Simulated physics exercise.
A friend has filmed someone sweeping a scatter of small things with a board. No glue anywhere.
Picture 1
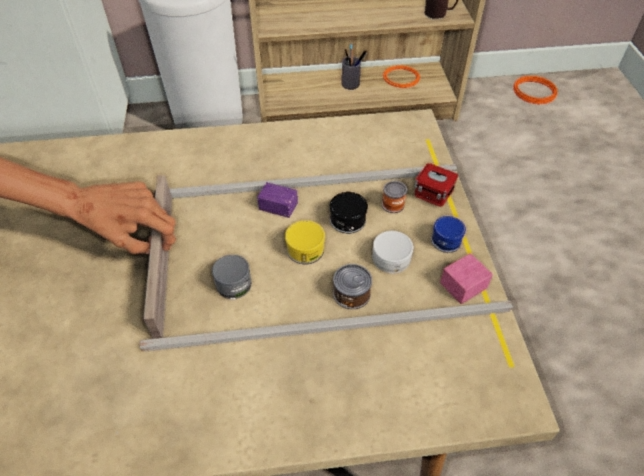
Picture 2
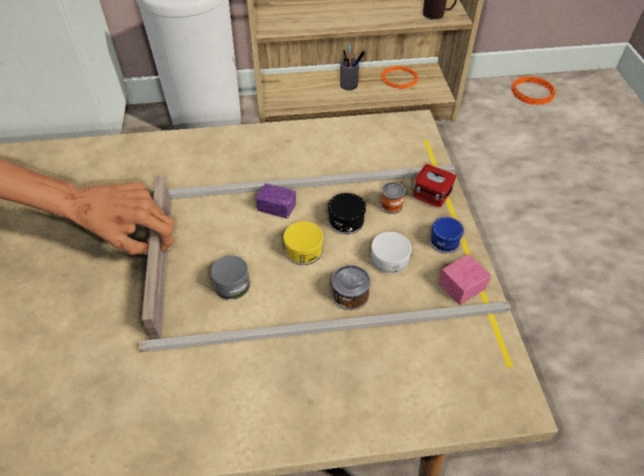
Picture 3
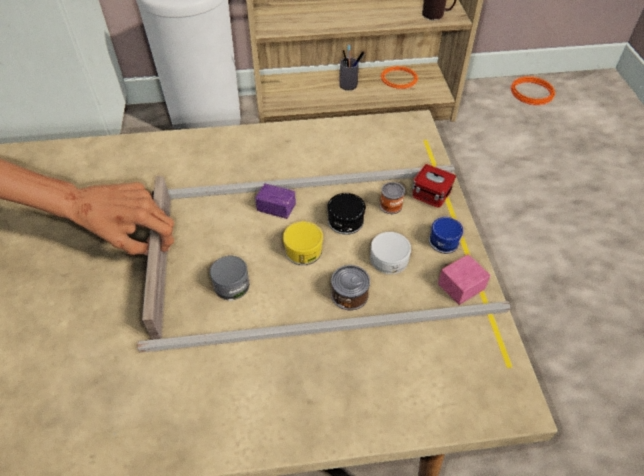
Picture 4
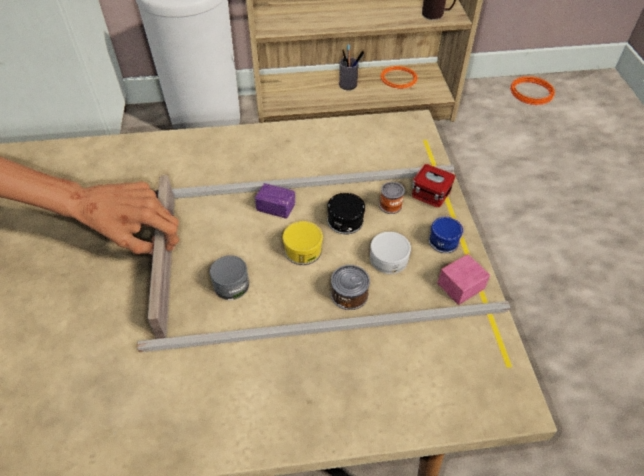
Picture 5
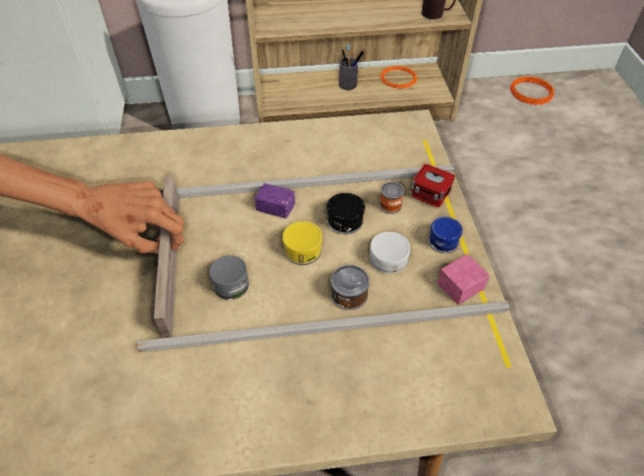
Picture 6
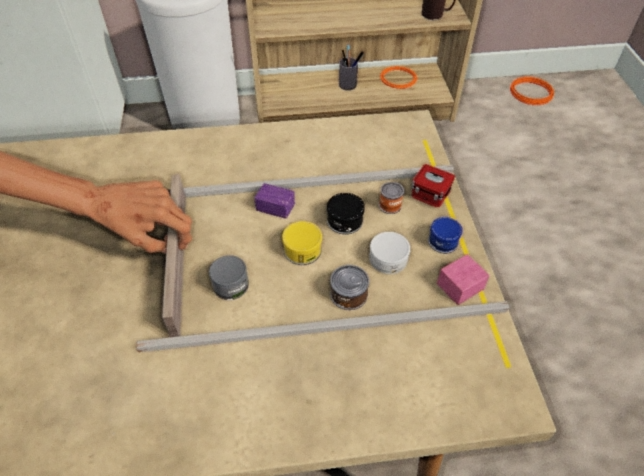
In the video, a hand holds a board at the left of a table scattered with small tubs, tins and blocks between two rails, then slides it slightly right toward them, while the objects stay still near a yellow line.
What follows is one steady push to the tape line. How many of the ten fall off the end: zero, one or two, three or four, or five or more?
Here the number that fall off is five or more.
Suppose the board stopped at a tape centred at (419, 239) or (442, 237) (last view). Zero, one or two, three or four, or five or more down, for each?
The falls would be 1 or 2; five or more.
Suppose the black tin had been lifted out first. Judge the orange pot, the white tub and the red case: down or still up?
The orange pot survives; the white tub comes down; the red case tumbles off.
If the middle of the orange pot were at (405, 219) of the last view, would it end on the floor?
From there it falls.
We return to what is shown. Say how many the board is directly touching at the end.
In contact: 5.
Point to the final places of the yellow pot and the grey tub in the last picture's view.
The yellow pot stops around (479, 226); the grey tub around (489, 253).
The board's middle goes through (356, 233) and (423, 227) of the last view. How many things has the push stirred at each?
By then 7, and 10.
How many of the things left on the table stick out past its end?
5 of them.
A little later, none off yet; red case at rest near (432, 186); pink block at rest near (463, 280); blue pot at rest near (445, 235).
Next, none off yet; red case tilted a little near (470, 179); pink block shifted about its own width near (486, 275); blue pot shifted about its own width near (481, 221).
When it is over, the number that fall off is five or more; down, white tub, orange pot, blue pot, pink block and red case.
